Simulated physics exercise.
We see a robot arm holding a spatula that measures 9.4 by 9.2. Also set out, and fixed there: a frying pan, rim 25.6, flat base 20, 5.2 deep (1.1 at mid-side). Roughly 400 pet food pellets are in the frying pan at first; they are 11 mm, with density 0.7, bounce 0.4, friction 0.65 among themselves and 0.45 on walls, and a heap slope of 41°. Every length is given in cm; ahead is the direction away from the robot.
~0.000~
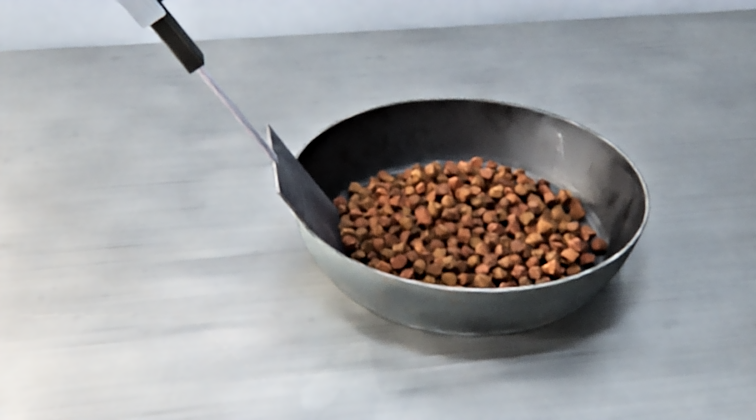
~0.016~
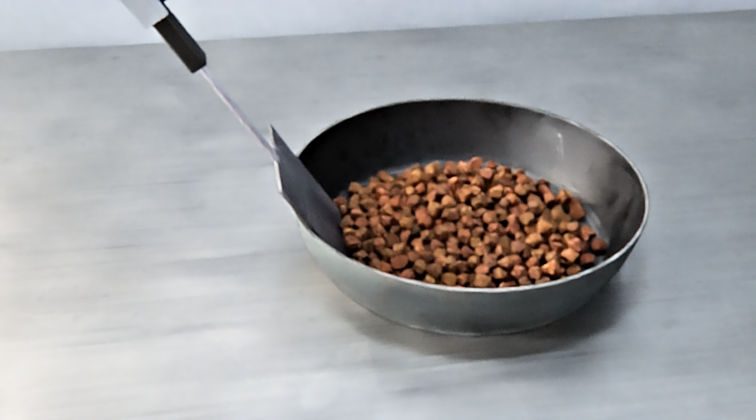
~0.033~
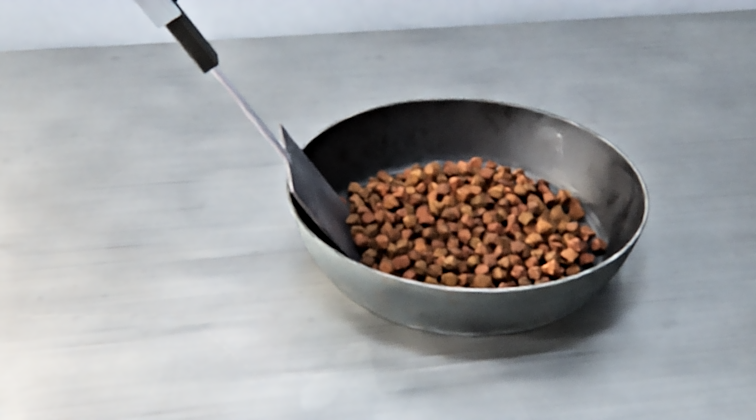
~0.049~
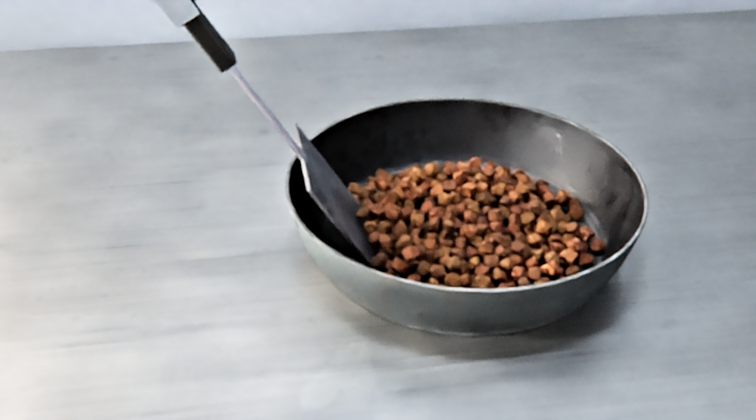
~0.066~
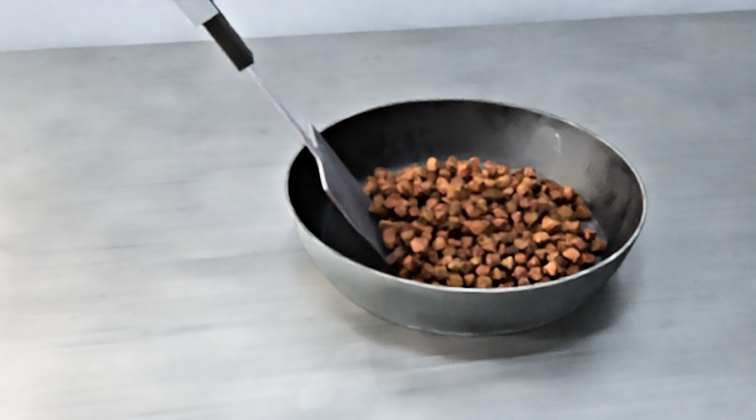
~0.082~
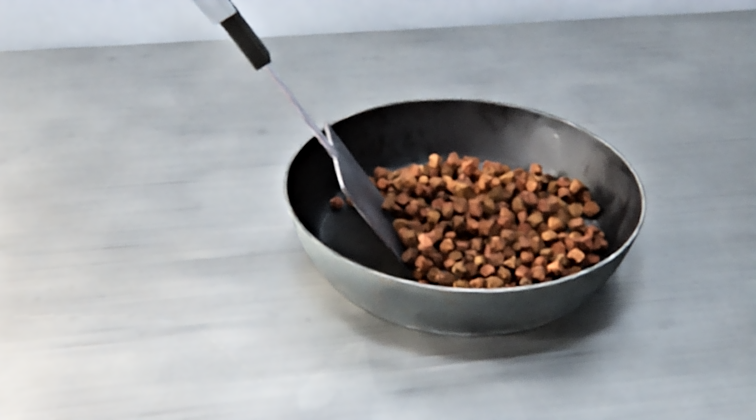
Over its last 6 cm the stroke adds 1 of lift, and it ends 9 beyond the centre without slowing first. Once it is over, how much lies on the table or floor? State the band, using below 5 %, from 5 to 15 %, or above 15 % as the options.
It falls from 5 to 15 %.
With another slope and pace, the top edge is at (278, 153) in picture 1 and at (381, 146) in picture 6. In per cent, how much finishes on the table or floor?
25 per cent.
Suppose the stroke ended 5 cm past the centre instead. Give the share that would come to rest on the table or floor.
In that case about 0 percent ends on the table or floor.
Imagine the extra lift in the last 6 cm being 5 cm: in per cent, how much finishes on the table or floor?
Roughly 15 per cent.
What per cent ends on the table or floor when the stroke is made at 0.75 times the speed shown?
Roughly 5 per cent.
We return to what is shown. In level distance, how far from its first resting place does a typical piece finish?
Level distance of around 6 cm.
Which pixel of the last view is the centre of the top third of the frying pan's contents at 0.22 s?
(571, 192).
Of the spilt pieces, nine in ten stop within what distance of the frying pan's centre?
That works out to near 20 cm.
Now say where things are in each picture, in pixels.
In the first frame, spatula top edge at (272, 156), sloping 58°; upper third of the load around (465, 220), from x 340 to 600, top at y 165; 396 in the frying pan.
In the second frame, spatula top edge at (274, 156), sloping 58°; upper third of the load around (461, 221), from x 340 to 600, top at y 165.
In the third frame, spatula top edge at (285, 156), sloping 58°; upper third of the load around (453, 219), from x 340 to 600, top at y 165.
In the fourth frame, spatula top edge at (301, 155), sloping 58°; upper third of the load around (454, 215), from x 340 to 600, top at y 165.
In the fifth frame, spatula top edge at (317, 154), sloping 58°; upper third of the load around (461, 210), from x 340 to 600, top at y 165.
In the sixth frame, spatula top edge at (333, 153), sloping 58°; upper third of the load around (476, 206), from x 335 to 600, top at y 160; 396 in the frying pan.
By 0.15 s, sloping 58°, highest piece 5 above the table; 396 in the frying pan.
By 0.22 s, sloping 58°, highest piece 6 above the table; 396 in the frying pan.
By 0.45 s, sloping 58°, highest piece 7 above the table; 356 in the frying pan, 31 on the table or floor, 9 on the blade or in flight.
By 1.50 s, sloping 58°, highest piece 6 above the table; 355 in the frying pan, 41 on the table or floor.
Final count, 355 in the frying pan, 41 on the table or floor. That is 10 % on the table or floor.
